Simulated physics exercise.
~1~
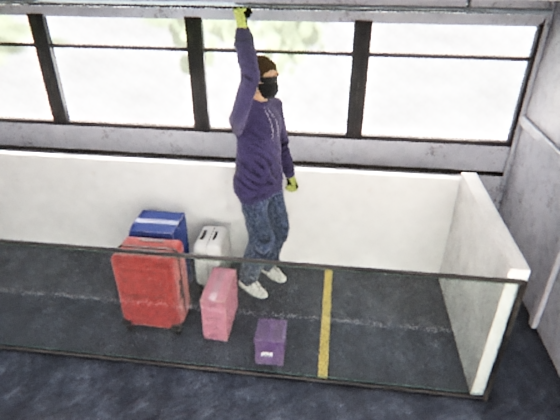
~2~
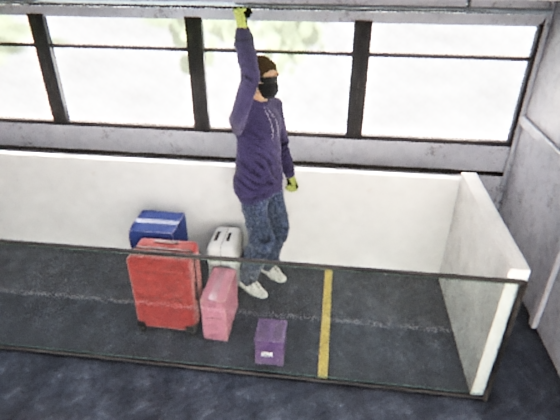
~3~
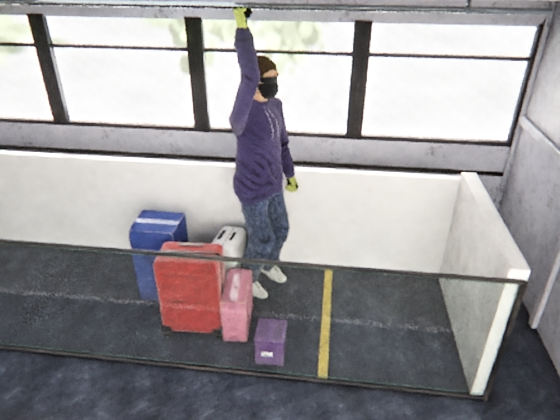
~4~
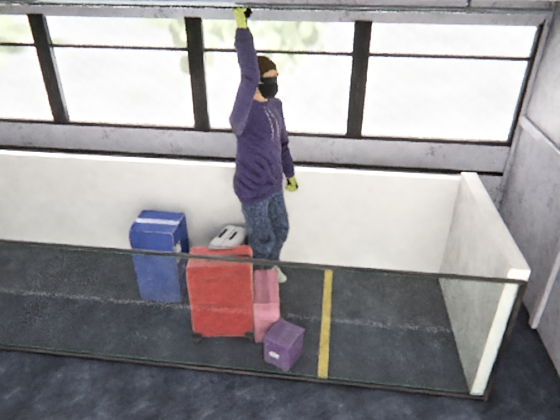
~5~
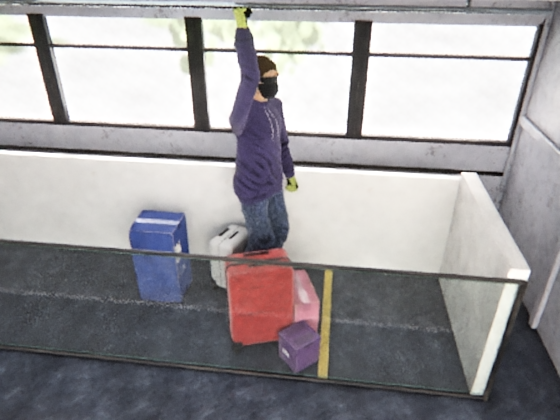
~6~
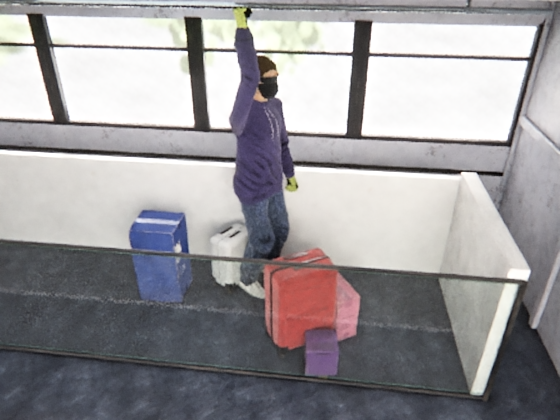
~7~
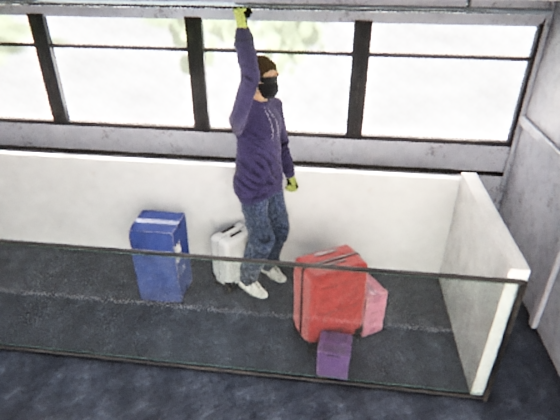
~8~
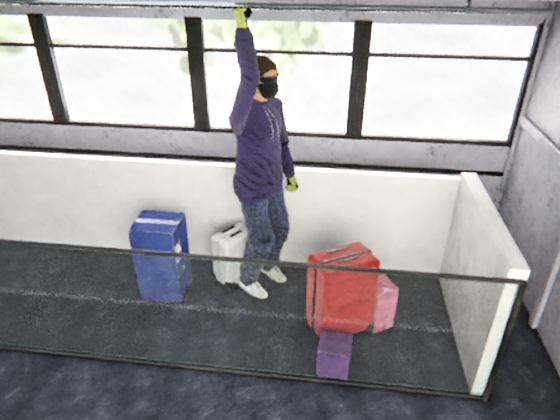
In a shuttle bay, a red case slides right, pushing pink and purple boxes past the yellow line.
